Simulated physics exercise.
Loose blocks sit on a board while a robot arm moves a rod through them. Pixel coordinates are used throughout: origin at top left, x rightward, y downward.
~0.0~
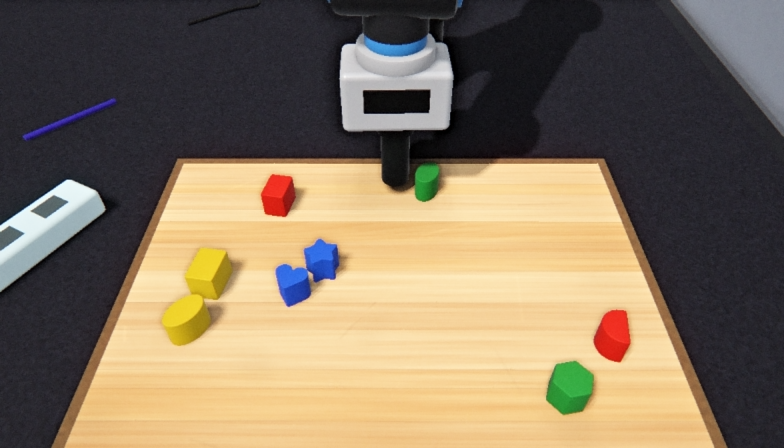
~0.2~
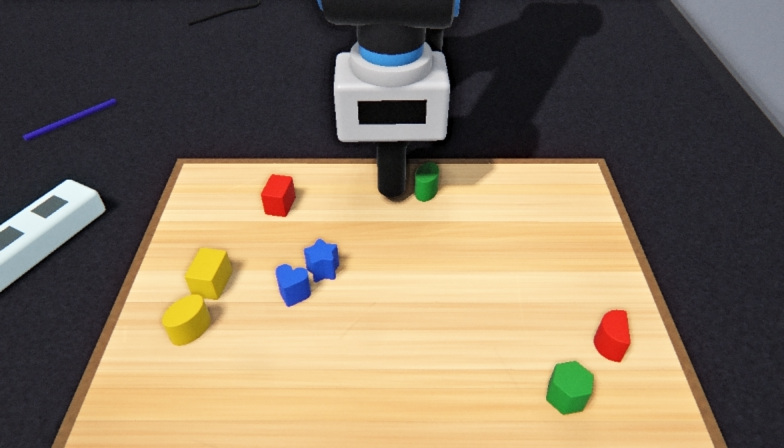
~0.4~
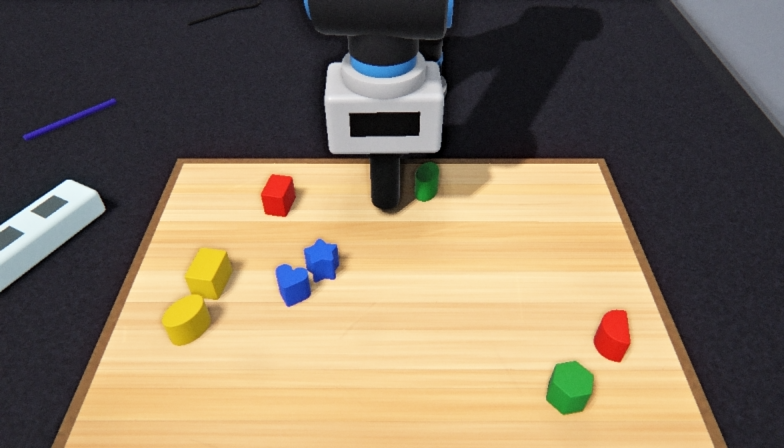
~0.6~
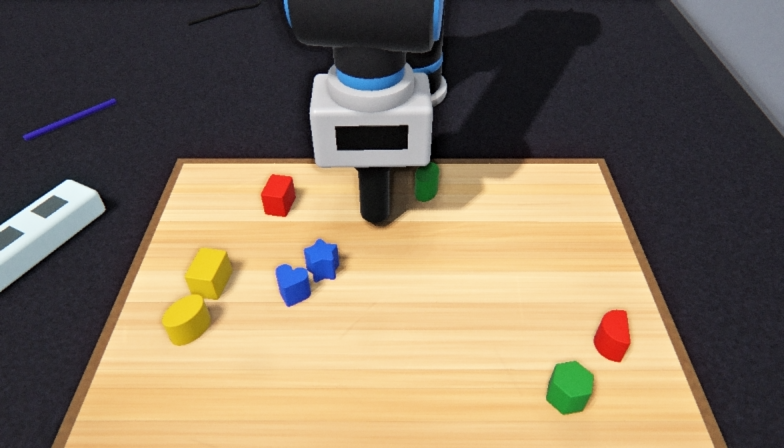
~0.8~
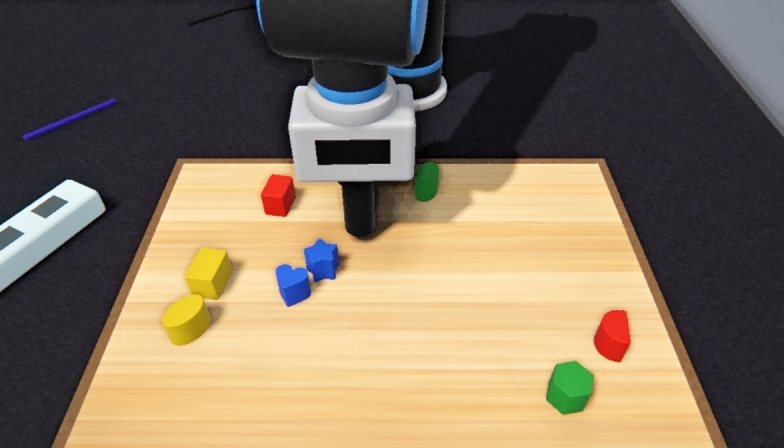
At the start, a robot arm holds a dark rod at the far edge of a wooden board, beside a small green block, with red, yellow, blue and green blocks scattered around. The rod moves toward the viewer and left, gradually nearing the blue star, while the blocks stay still.
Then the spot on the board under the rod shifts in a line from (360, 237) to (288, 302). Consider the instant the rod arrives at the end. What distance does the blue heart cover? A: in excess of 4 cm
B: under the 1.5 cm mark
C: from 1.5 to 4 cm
It's A.
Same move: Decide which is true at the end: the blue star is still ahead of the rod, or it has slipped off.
By then it is in front of the rod.
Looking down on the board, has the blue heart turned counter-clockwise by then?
I'd say no.
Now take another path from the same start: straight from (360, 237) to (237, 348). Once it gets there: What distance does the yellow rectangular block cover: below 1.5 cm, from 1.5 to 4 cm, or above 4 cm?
It gets moved under 1.5 cm.
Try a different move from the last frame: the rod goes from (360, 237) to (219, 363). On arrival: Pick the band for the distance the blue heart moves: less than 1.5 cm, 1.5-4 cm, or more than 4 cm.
Distance: More than 4 cm.
The first path, step by step. One third of the way, rod at (335, 246); blue star at (317, 254).
Two thirds of the way, rod at (311, 268); blue heart at (271, 292), turned 45° clockwise; blue star at (296, 280).
At the end, rod at (286, 292); yellow rectangular block in place; blue heart at (243, 320), turned 40° clockwise; blue star at (269, 306).
